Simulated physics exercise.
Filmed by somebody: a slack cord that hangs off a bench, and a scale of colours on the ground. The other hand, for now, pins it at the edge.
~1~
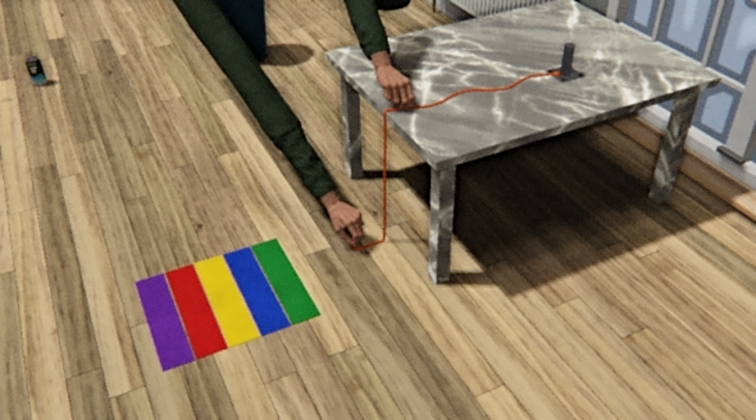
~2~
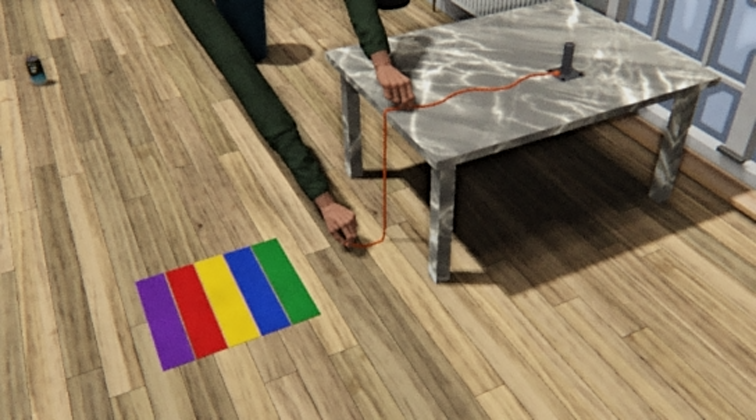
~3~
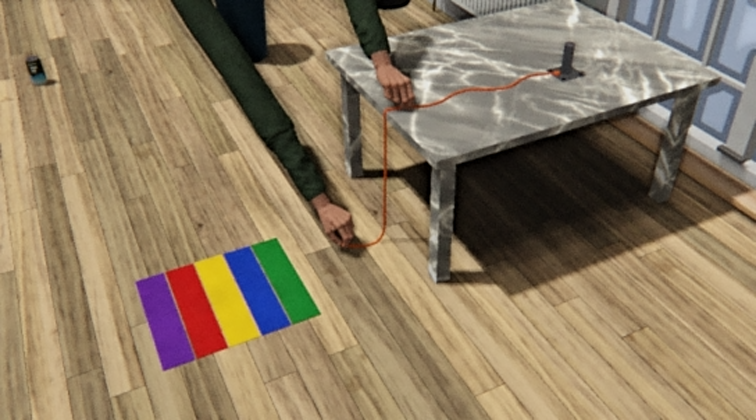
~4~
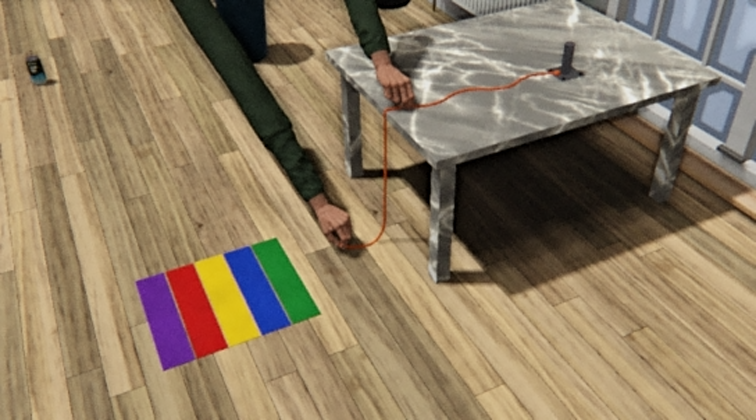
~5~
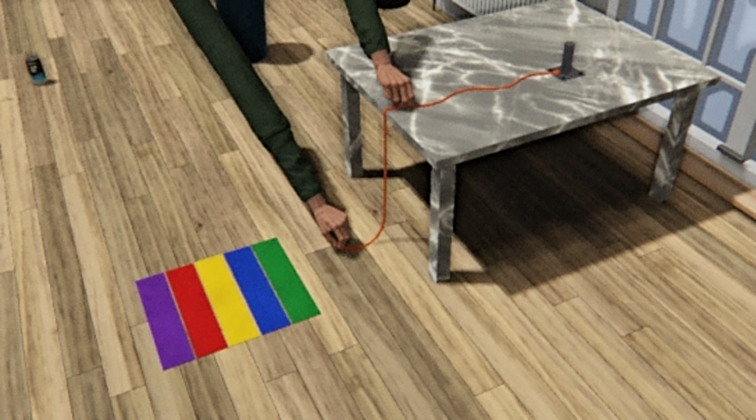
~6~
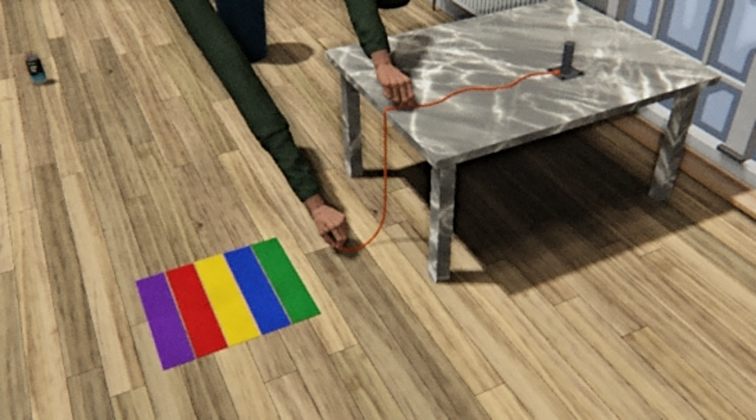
On a wooden floor beside a grey marbled table, one hand pins an orange cord at the table's edge while the other holds its hanging end low, near a strip of coloured bands. The lower hand then draws the end slightly left, toward the green band, and the slack cord bends a little more.
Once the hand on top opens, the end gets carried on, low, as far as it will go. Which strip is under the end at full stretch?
The blue strip.
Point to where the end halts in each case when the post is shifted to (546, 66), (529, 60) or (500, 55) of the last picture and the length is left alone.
The first try gives (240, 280), the second (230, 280) and the third (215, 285).
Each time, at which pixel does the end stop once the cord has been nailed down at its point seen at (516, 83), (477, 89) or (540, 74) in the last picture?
First try (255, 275), second try (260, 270), third try (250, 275).
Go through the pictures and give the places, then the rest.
The first picture shows end (352, 242); green (298, 305); blue (268, 315); yellow (238, 326); red (206, 337); purple (173, 348).
The second picture shows end (346, 244); cord through (529, 76) (482, 90) (433, 105) (385, 130) (384, 182) (384, 231).
The third picture shows end (343, 245).
The fourth picture shows end (340, 245); cord through (530, 76) (482, 89) (433, 105) (385, 129) (385, 181) (382, 231).
The fifth picture shows end (338, 246).
The sixth picture shows end (336, 246); cord through (530, 76) (482, 89) (433, 104) (385, 129) (386, 181) (378, 232).
Soon after, end near (311, 255); short of the strips.
Then, end near (273, 267); over green.
At full stretch, end near (250, 275); over blue. The end stops over the blue strip.
